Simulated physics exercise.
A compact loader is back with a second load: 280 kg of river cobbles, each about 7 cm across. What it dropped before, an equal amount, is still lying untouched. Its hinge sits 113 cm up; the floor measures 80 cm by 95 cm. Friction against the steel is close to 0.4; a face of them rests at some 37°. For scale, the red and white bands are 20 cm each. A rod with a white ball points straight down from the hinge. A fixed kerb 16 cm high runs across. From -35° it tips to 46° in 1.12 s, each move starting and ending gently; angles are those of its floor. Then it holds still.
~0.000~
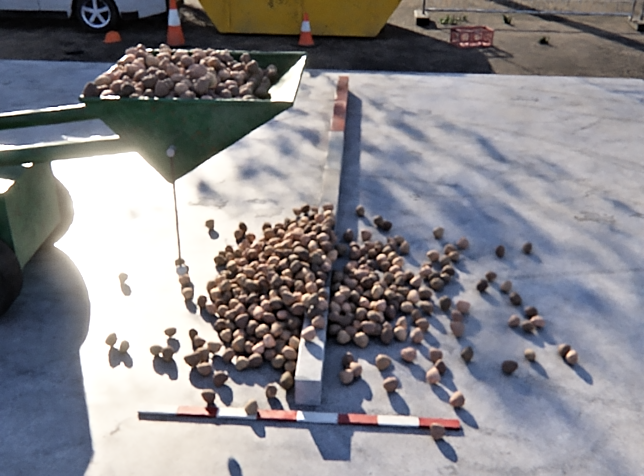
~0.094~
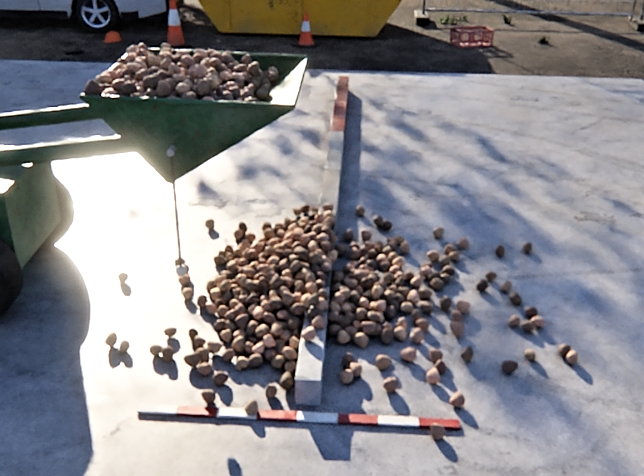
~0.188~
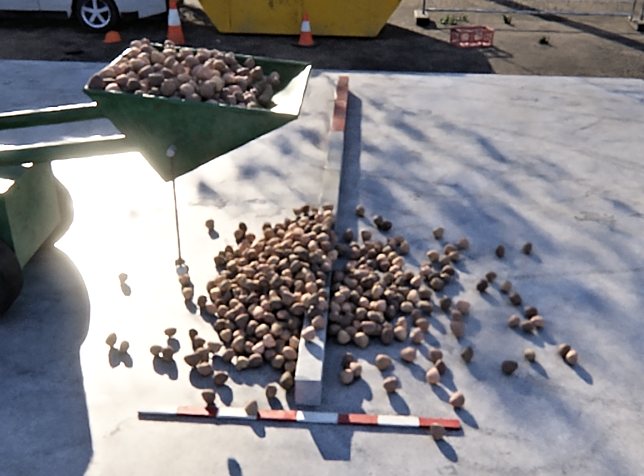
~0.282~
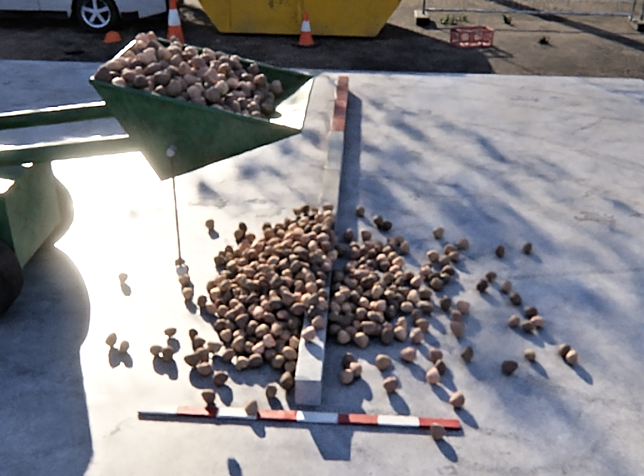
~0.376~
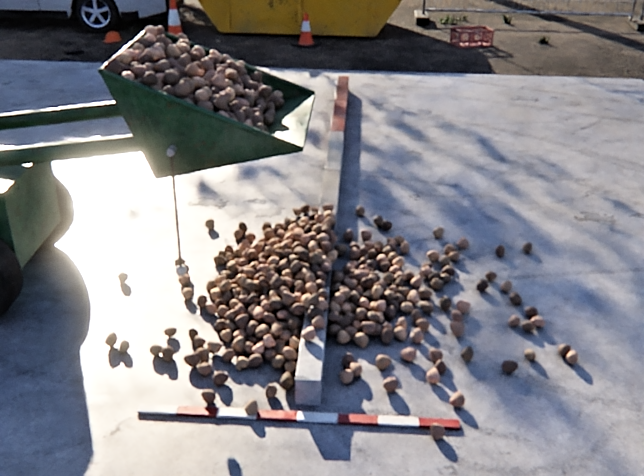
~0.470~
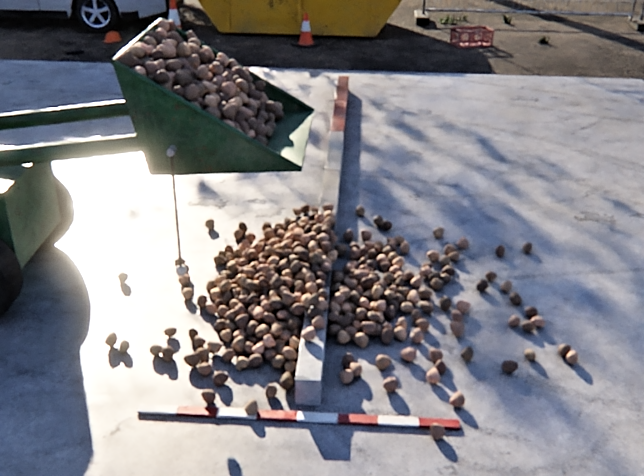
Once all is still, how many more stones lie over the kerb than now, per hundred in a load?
Close to 54 parts in a hundred.
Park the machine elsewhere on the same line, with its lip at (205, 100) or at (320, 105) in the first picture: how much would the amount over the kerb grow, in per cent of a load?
About 0 and 85 per cent.
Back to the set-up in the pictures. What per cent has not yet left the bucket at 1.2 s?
Roughly 30 per cent is still inside.
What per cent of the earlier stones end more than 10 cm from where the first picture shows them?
Roughly 20 per cent of them.
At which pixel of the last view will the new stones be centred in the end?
Near (335, 273).
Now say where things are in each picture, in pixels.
In the first picture, the bucket is at -35°, its lip at (293, 104); the top of the load is at (168, 61). The earlier load is highest near (318, 240), 26 cm above ground level, 70 % on this side of the kerb, 30 % over the kerb.
The second picture shows lip at (294, 107), floor tilted -33°, highest stones at (160, 59); the stones move at 0.1 m/s on average.
The third picture shows lip at (297, 117), floor tilted -29°, highest stones at (150, 57); the stones move at 0.2 m/s on average.
In the fourth picture, the bucket is at -22°, its lip at (301, 132); the top of the load is at (145, 49); the stones move at 0.3 m/s on average.
The fifth picture shows lip at (303, 150), floor tilted -14°, highest stones at (152, 43); the stones move at 0.4 m/s on average.
The sixth picture shows lip at (301, 170), floor tilted -4°, highest stones at (162, 37); the stones move at 0.4 m/s on average.
After 0.8 s the floor is at 33°; in per cent of one load, 98 in the bucket, 72 on this side of the kerb, 30 over the kerb; the foremost stones are at (533, 305).
After 1.2 s the floor is at 46°; in per cent of one load, 32 in the bucket, 129 on this side of the kerb, 39 over the kerb; the foremost stones are at (533, 305).
After 1.6 s the floor is at 46°; in per cent of one load, 0 in the bucket, 129 on this side of the kerb, 71 over the kerb; the foremost stones are at (533, 305).
After 4.0 s the floor is at 46°; in per cent of one load, 0 in the bucket, 116 on this side of the kerb, 84 over the kerb; the foremost stones are at (539, 299). Net gain over the kerb, 54.
